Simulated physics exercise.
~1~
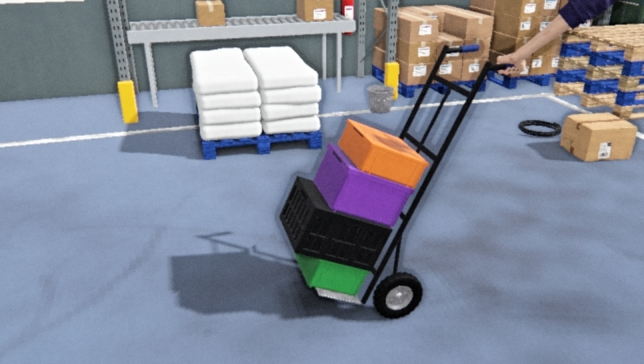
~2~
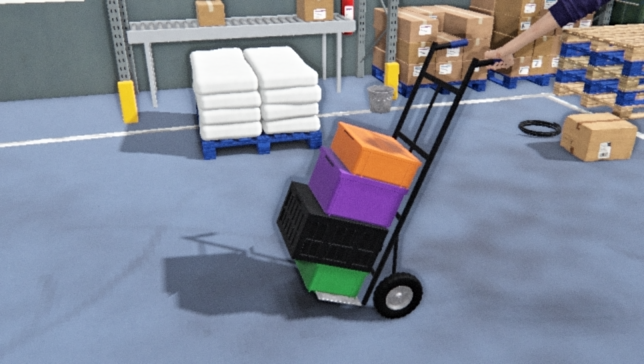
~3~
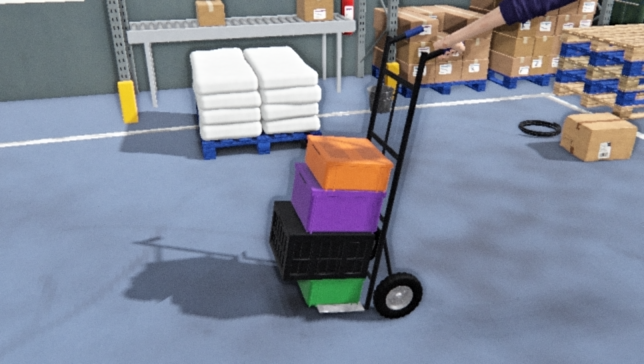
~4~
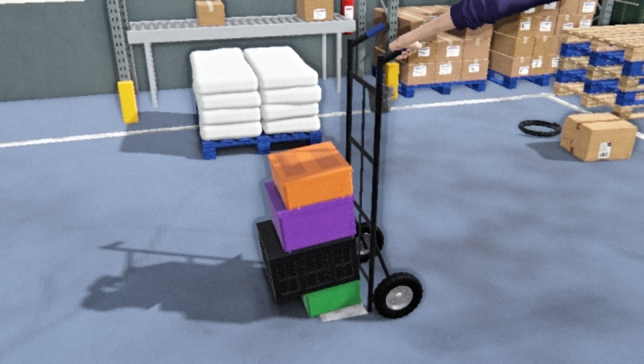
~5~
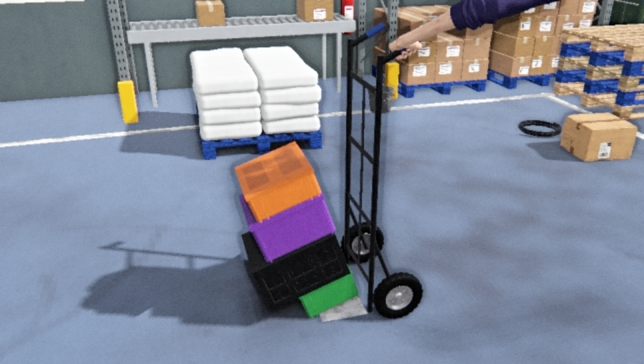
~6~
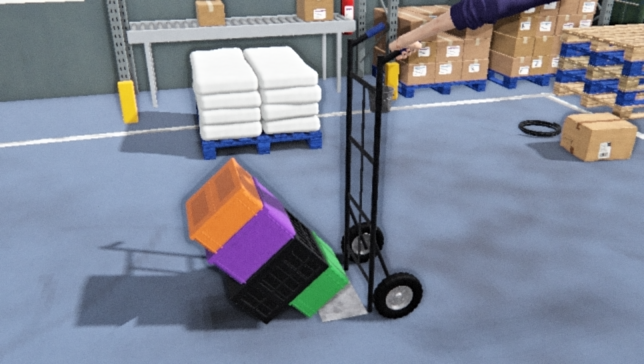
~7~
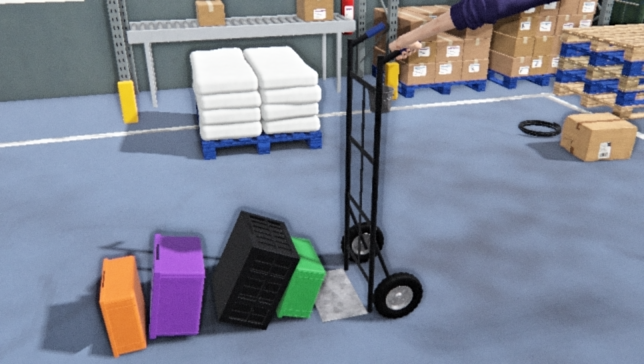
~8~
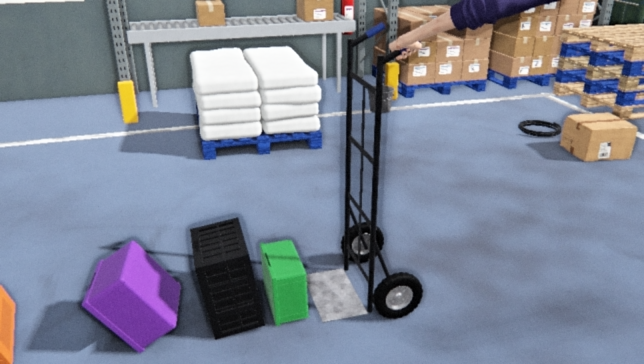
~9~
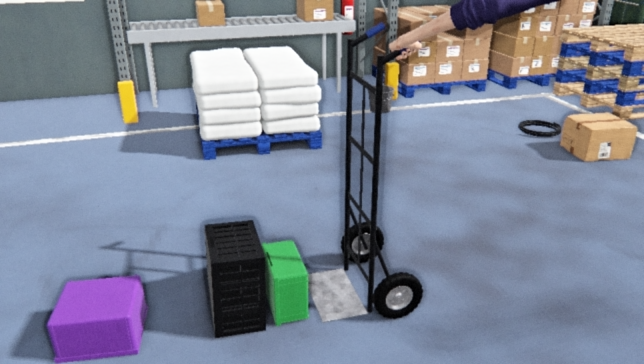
The video shows a hand tilting a loaded two-wheeled hand truck upright in a warehouse, whereupon its stacked orange, purple, black and green containers topple left onto the floor; the orange one leaves view, while the purple, black and green ones rest beside the upright truck.
